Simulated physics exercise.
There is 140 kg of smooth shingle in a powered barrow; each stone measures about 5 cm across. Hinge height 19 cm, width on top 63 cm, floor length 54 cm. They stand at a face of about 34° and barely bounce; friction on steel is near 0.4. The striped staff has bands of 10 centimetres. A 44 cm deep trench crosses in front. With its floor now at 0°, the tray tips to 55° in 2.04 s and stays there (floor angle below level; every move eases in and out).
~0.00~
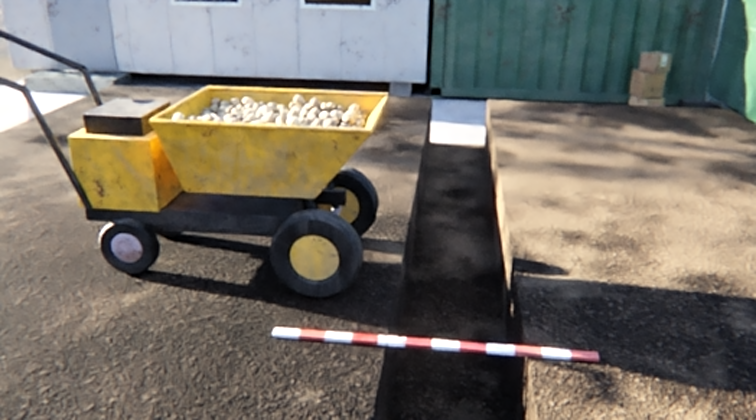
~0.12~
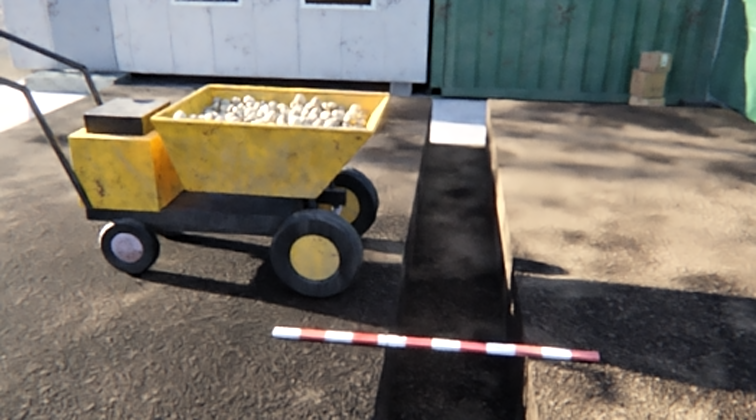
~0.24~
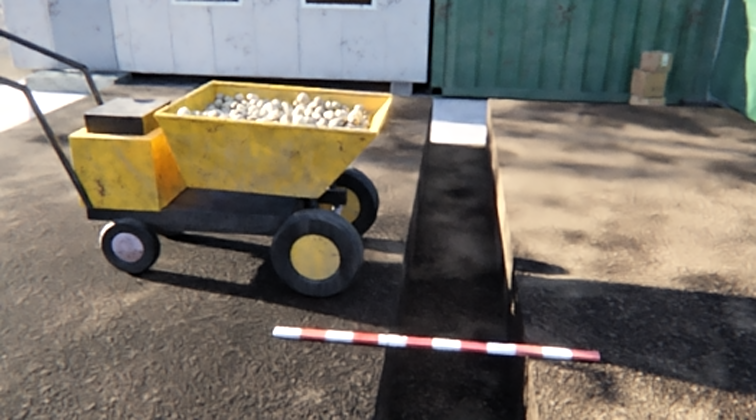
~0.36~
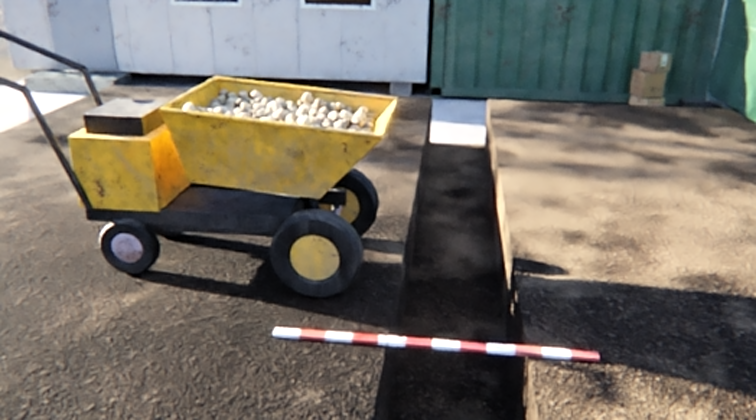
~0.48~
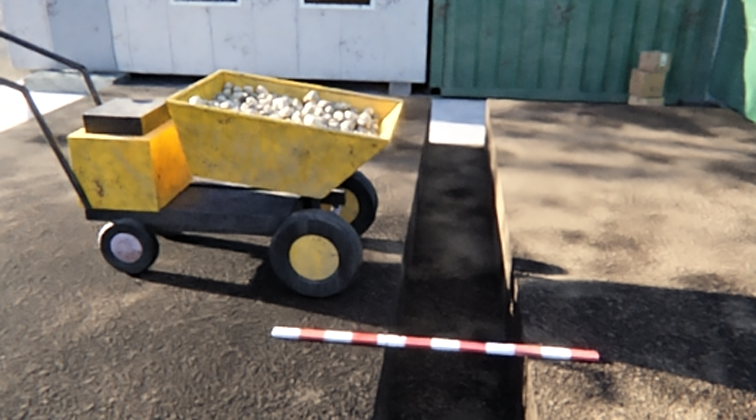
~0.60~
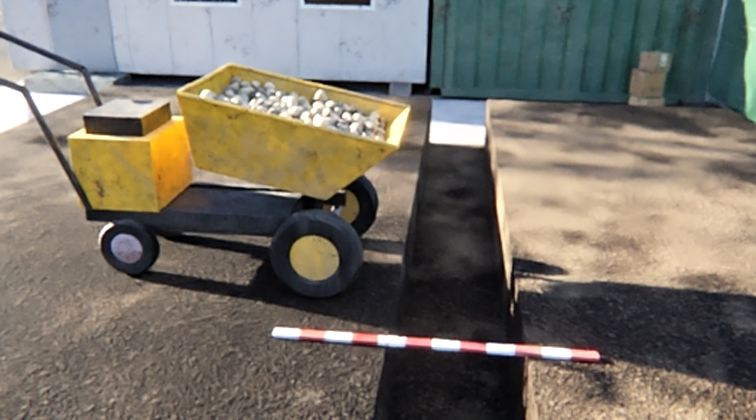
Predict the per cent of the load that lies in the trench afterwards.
64 per cent.
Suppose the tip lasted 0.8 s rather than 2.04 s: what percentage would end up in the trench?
It'd be some 50 per cent.
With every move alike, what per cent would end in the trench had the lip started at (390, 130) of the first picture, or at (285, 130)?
It comes to about 50 and 70 in a hundred.
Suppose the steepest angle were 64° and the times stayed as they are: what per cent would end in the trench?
Share in trench: Approx. 85%.
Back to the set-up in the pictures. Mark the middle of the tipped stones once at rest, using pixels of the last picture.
Their middle lands near (476, 346).
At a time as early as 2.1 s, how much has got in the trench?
By that moment, roughly 20 per cent of the load.
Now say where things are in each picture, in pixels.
The tray is at 0°, its lip at (371, 132); the top of the load is at (286, 111), in the first picture.
Lip at (372, 132), floor tilted 1°, highest stones at (278, 110); the stones move at 0.1 m/s on average, in the second picture.
Lip at (377, 133), floor tilted 2°, highest stones at (277, 107); the stones move at 0.1 m/s on average, in the third picture.
Lip at (382, 137), floor tilted 5°, highest stones at (253, 103); the stones move at 0.2 m/s on average, in the fourth picture.
Lip at (389, 141), floor tilted 8°, highest stones at (239, 96); the stones move at 0.2 m/s on average, in the fifth picture.
The tray is at 11°, its lip at (398, 147); the top of the load is at (246, 90); the stones move at 0.3 m/s on average, in the sixth picture.
After 1.5 s the floor is at 46°; 100 % in the tray; the foremost stones are at (446, 188).
After 2.1 s the floor is at 55°; 81 % in the tray, 19 % in the trench; the foremost stones are at (523, 267).
After 2.5 s the floor is at 55°; 61 % in the tray, 34 % in the trench, 5 % past the trench; the foremost stones are at (569, 269).
After 4.4 s the floor is at 55°; 30 % in the tray, 64 % in the trench, 6 % past the trench; the foremost stones are at (644, 272).
